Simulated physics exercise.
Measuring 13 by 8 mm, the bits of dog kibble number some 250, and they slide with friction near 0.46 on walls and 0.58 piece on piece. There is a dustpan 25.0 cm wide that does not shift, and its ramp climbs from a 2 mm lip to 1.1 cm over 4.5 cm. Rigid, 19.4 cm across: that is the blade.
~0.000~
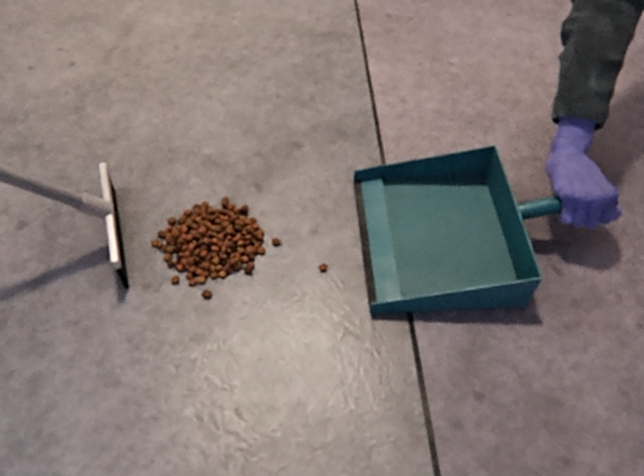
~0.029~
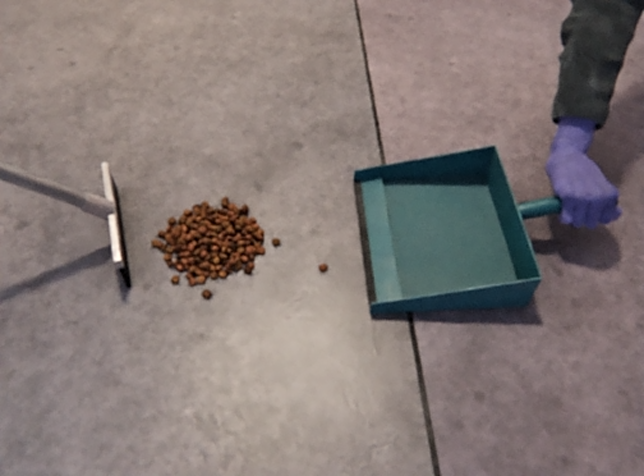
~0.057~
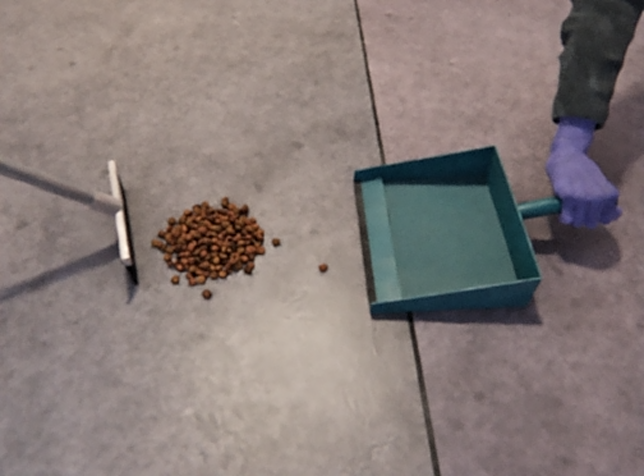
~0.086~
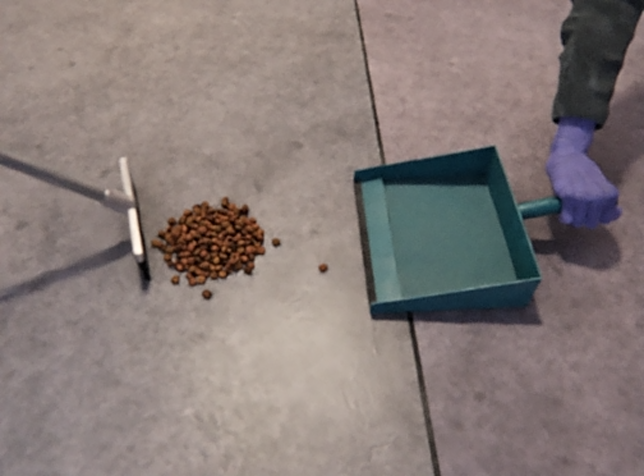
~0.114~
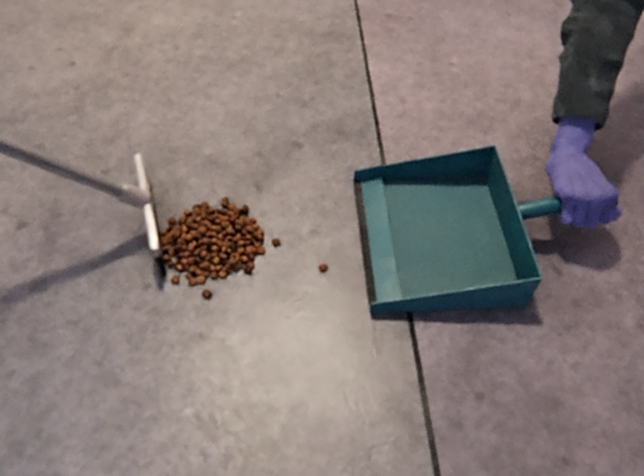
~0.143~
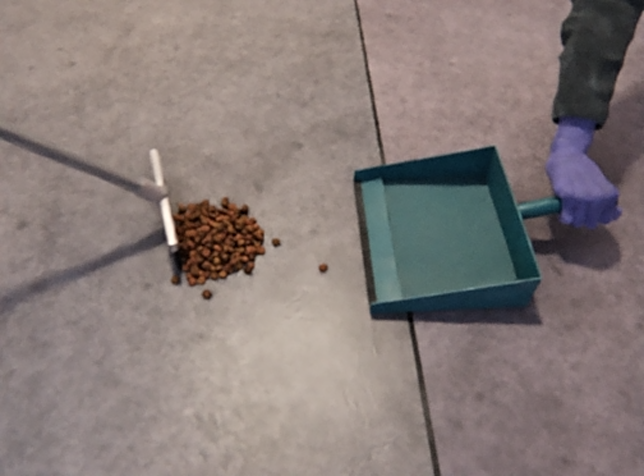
A long-handled blade slid rightward across the grey floor and pressed into the left side of a pile of brown kibble, bunching it slightly, while a purple-gloved hand held a teal dustpan still.
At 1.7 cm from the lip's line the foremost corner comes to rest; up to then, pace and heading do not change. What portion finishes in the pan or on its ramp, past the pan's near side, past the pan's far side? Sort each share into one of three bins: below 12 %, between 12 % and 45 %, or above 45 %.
Pan: Between 12 % and 45 %; near side: Below 12 %; far side: Between 12 % and 45 %.
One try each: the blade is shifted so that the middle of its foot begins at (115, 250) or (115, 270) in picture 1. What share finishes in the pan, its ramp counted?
Some 30 and 35 per cent.
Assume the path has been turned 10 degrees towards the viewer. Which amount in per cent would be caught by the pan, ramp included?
It would be near 35 per cent.
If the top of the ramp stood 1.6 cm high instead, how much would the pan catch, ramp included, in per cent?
Estimate: About 20 in a hundred.
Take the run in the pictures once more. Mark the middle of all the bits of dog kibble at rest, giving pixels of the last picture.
Roughly pixel (350, 201).
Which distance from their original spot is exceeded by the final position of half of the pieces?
24 cm or thereabouts.
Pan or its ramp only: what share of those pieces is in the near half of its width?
I'd say near 0 per cent.
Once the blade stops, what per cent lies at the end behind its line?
Estimate: Near 35 %.
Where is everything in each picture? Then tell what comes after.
Blade from (117, 264) to (105, 170), moved 0.0 cm, 0 of the pieces shifted so far; middle of the pieces at (217, 236); pan at (446, 238), in the first frame.
Blade from (119, 263) to (107, 170), moved 0.4 cm, 0 of the pieces shifted so far; middle of the pieces at (217, 236), in the second frame.
Blade from (127, 261) to (114, 168), moved 1.4 cm, 0 of the pieces shifted so far; middle of the pieces at (217, 236), in the third frame.
Blade from (140, 257) to (125, 165), moved 3.1 cm, 0 of the pieces shifted so far; middle of the pieces at (217, 236), in the fourth frame.
Blade from (156, 252) to (140, 161), moved 5.4 cm, 4 of the pieces shifted so far; middle of the pieces at (217, 236), in the fifth frame.
Blade from (174, 247) to (155, 157), moved 7.9 cm, 112 of the pieces shifted so far; middle of the pieces at (218, 235); pan at (446, 238). The blade's pace is about 0.84 m/s, heading 19 degrees away from the viewer's side, in the sixth frame.
After 0.31 s, middle of the blade 16 cm from the lip; 0 % over the lip, far side 5 %, near side 0 %.
Then, at 0.41 s, middle of the blade 8 cm from the lip; 0 % over the lip, far side 15 %, near side 0 %.
Then, at 0.65 s, middle of the blade 4 cm from the lip; 20 % over the lip, far side 25 %, near side 0 %.
At rest (1.3 s), pan 20 %, near side 0 %, far side 25 %, in front of the lip or behind the blade 50 %.
